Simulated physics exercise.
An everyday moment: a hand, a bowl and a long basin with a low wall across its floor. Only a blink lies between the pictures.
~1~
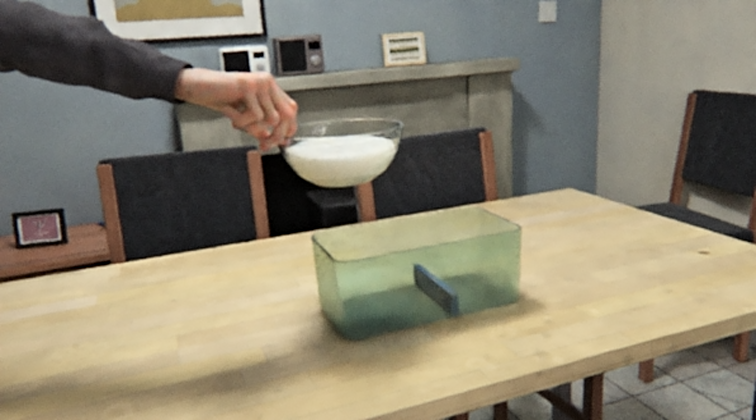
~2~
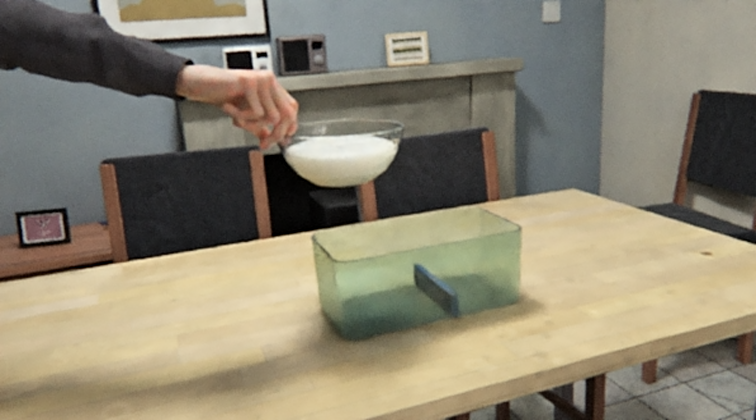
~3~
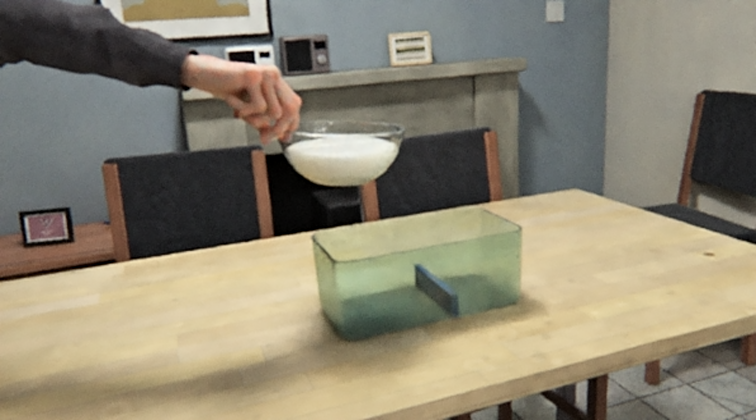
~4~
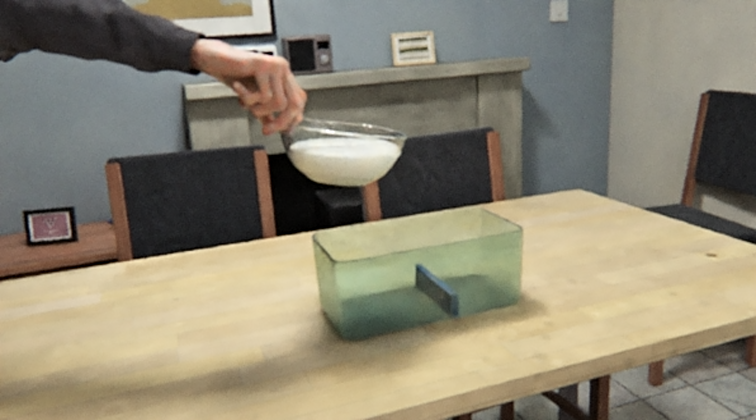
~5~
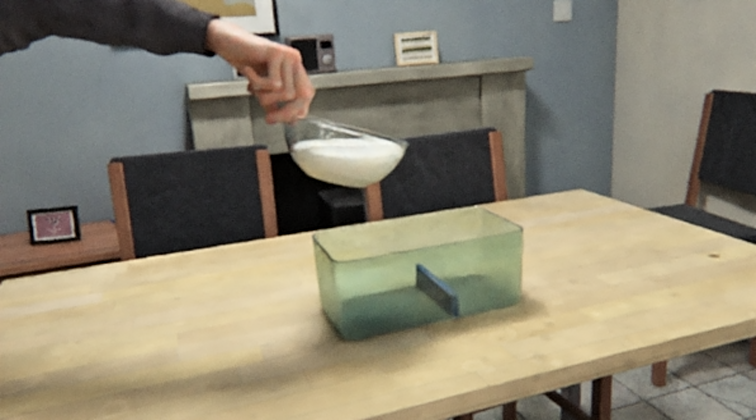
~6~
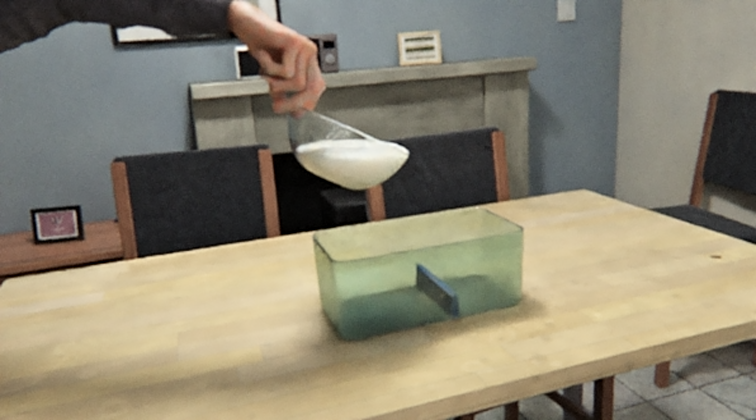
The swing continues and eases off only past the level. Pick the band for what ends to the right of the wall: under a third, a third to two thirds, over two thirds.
The share right of the wall is between a third and two thirds.
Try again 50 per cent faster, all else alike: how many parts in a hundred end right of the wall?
Close to 40 per cent.
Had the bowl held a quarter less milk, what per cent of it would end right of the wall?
Some 40 per cent.
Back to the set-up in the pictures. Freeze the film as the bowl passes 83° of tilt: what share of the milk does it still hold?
It comes to 20 per cent or so.
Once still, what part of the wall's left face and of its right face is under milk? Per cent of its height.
Left: 40 %. Right: 60 %.
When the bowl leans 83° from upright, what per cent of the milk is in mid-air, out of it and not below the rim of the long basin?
Near 35 %.
A moment on, the bowl is tipped on its side and 20 per cent is still to pour, 11 is left of the wall and 33 right of it.
Next, the bowl is tipped on its side and 0 per cent is still to pour, 48 is left of the wall and 48 right of it.
Then the bowl is tipped on its side and 0 per cent is still to pour, 53 is left of the wall and 46 right of it.
Later the bowl is tipped on its side and 0 per cent is still to pour, 53 is left of the wall and 45 right of it.
In the end 53 per cent lies left of the wall, 45 right of it and 2 outside.
